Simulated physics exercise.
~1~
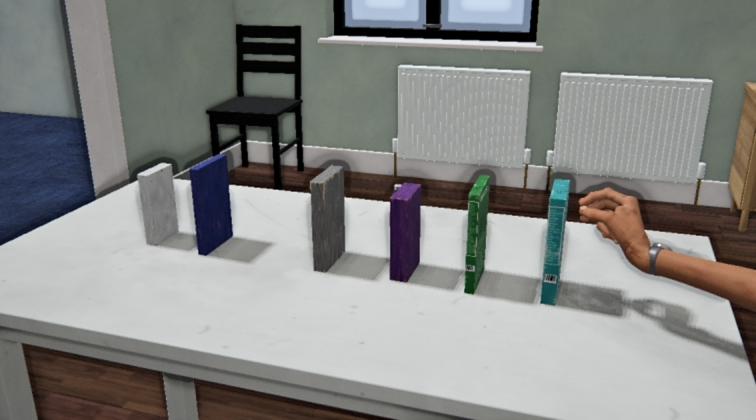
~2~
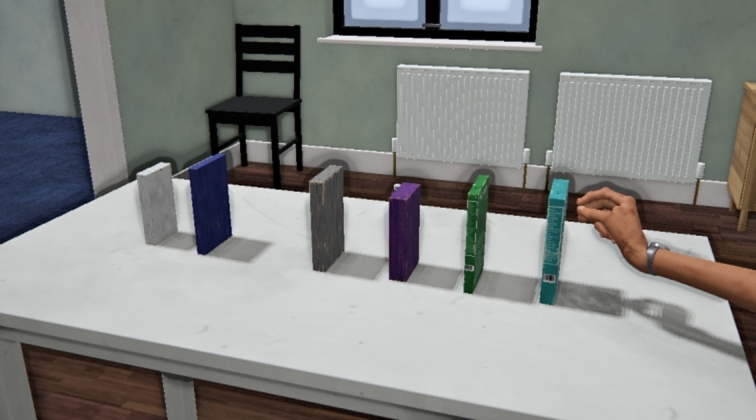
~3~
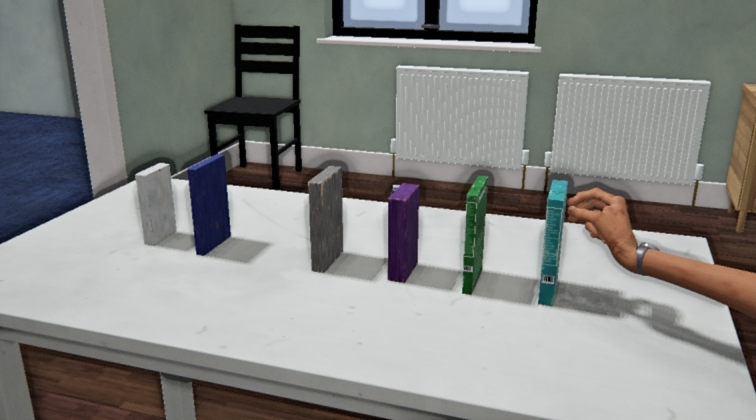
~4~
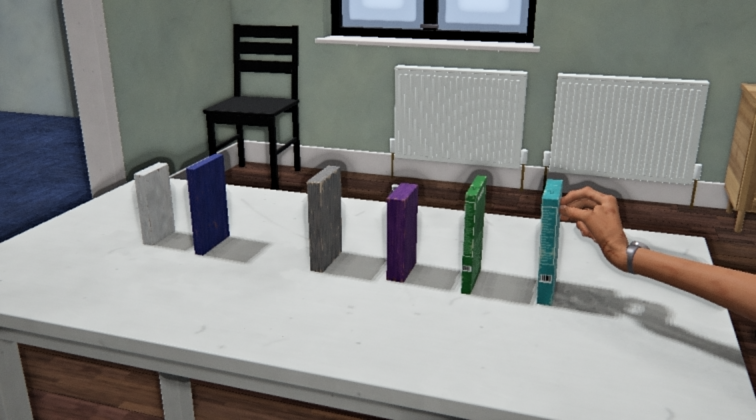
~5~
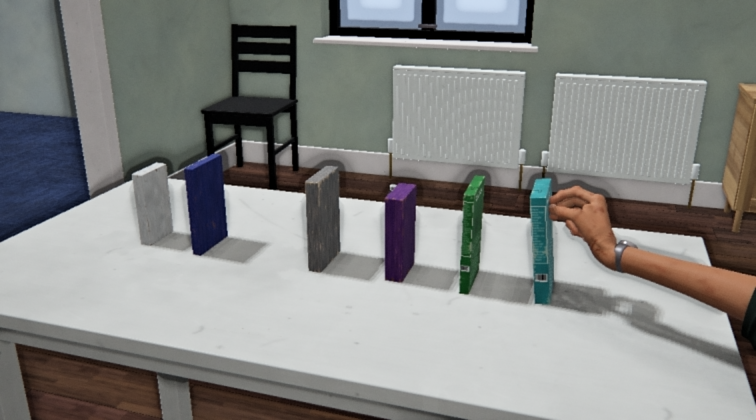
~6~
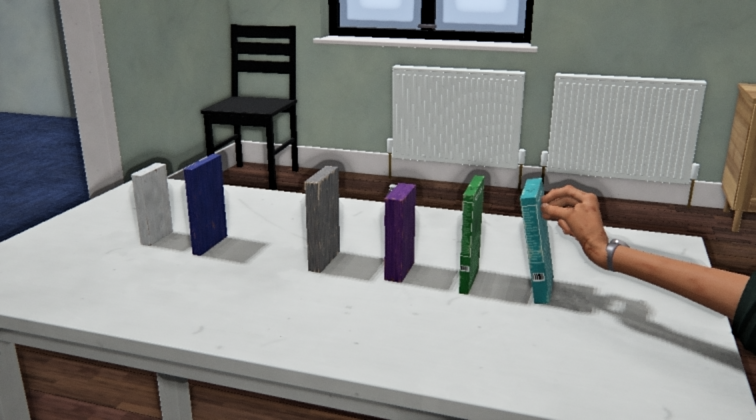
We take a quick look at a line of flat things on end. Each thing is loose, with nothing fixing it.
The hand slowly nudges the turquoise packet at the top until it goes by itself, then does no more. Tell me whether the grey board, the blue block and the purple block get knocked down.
The grey board will tip past its balance. The blue block will never pass its balance. The purple block will tip past its balance.
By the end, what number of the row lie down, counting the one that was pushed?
That makes 4 altogether.
Then, 0.40 s on from there, turquoise packet 69° over; purple block turned 17° from how it was put near (388, 230); green packet turned 48° from how it was put.
Then, 0.70 s on from there, turquoise packet 80° over; grey board on its side near (272, 243); purple block on its side near (352, 251); green packet on its side.
In the end, toppled on the table, purple block, grey board and green packet; blue block unmoved. At the end, from the last picture's camera, grey board near (266, 247), blue block near (207, 205).
